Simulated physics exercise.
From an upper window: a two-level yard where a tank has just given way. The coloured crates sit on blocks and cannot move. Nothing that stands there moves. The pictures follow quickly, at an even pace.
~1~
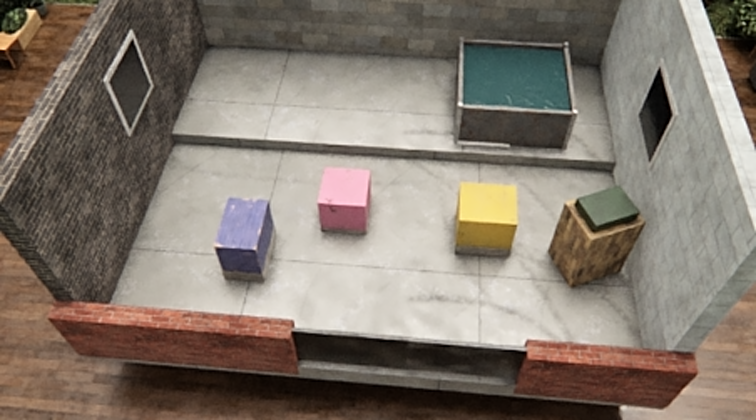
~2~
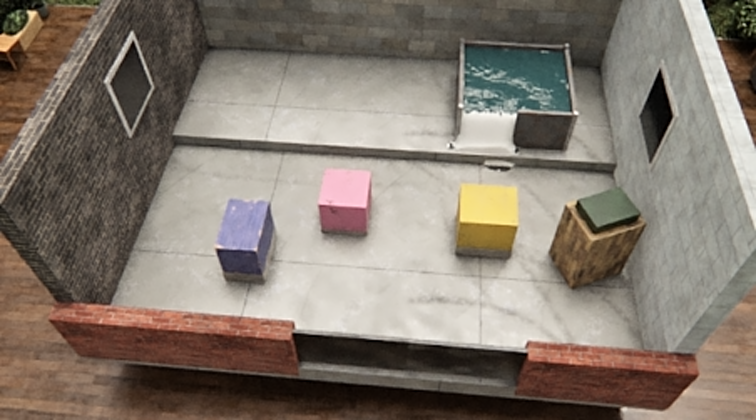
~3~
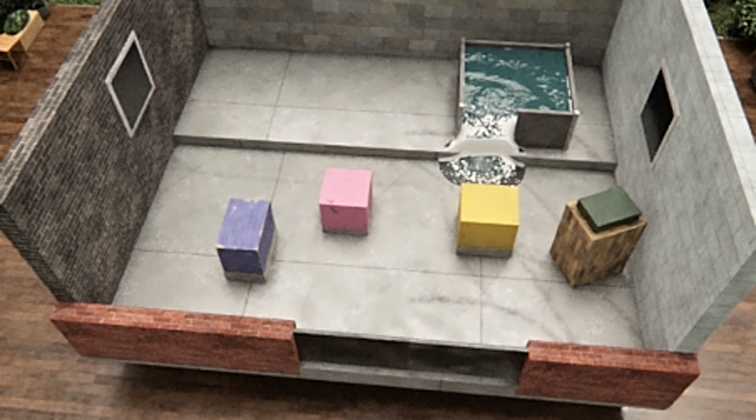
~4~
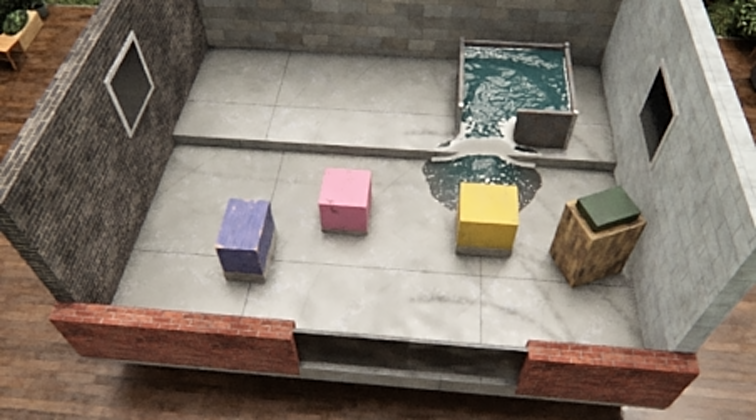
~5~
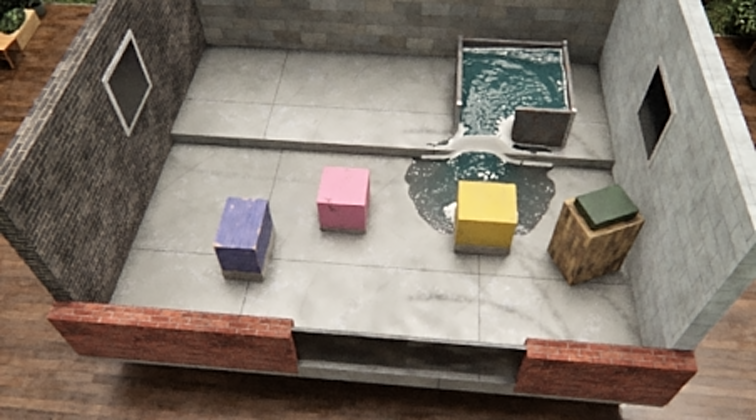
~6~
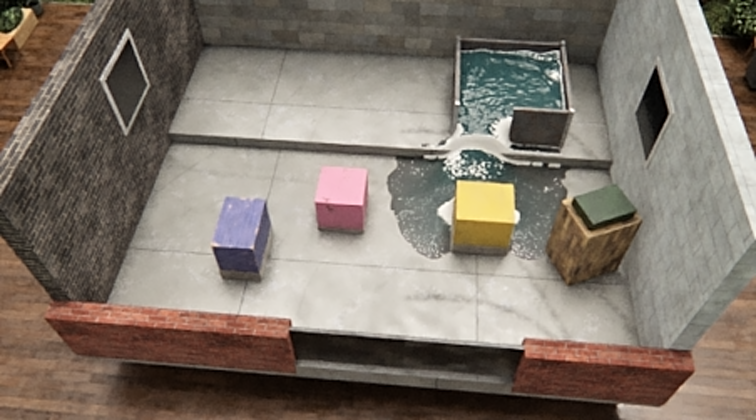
The video shows water pouring through a gap in the front of an open tank on the upper level of a walled yard, then running over the step and spreading across the lower floor around a yellow block.
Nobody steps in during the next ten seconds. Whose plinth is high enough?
The yellow crate is wetted; the blue crate escapes dry; the pink crate is wetted.
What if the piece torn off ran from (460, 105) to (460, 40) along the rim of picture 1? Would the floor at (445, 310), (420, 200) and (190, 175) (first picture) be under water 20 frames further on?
One after the other: Dry, dry, flooded.
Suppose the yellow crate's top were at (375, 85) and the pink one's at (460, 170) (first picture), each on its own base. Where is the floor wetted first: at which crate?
I say the pink-painted one.
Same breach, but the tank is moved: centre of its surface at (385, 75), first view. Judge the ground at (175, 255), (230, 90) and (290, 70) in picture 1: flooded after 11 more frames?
As listed: Awash, clear, clear.
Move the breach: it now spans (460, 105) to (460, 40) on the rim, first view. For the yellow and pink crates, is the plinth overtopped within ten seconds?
Yellow crate keeps dry, pink crate gets wet.
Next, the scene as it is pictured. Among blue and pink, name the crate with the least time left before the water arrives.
First comes the pink-painted one.
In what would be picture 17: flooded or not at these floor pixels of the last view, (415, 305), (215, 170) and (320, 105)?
In that order: Flooded, dry, dry.
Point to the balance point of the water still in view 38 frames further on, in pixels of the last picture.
Near (417, 218).
A moment on, water covers 20 % of the floor; the yellow crate water round its plinth, the blue crate not reached, the pink crate water round its plinth.
Next, water covers 30 % of the floor; the yellow crate water round its plinth, the blue crate water round its plinth, the pink crate water round its plinth.
Then, water covers 45 % of the floor; the yellow crate water round its plinth, the blue crate water round its plinth, the pink crate water round its plinth.
Later, water covers 65 % of the floor; the yellow crate water round its plinth, the blue crate water round its plinth, the pink crate water round its plinth.
In the end, water covers 65 % of the floor; the yellow crate was topped, the blue crate stayed above the water, the pink crate was topped.
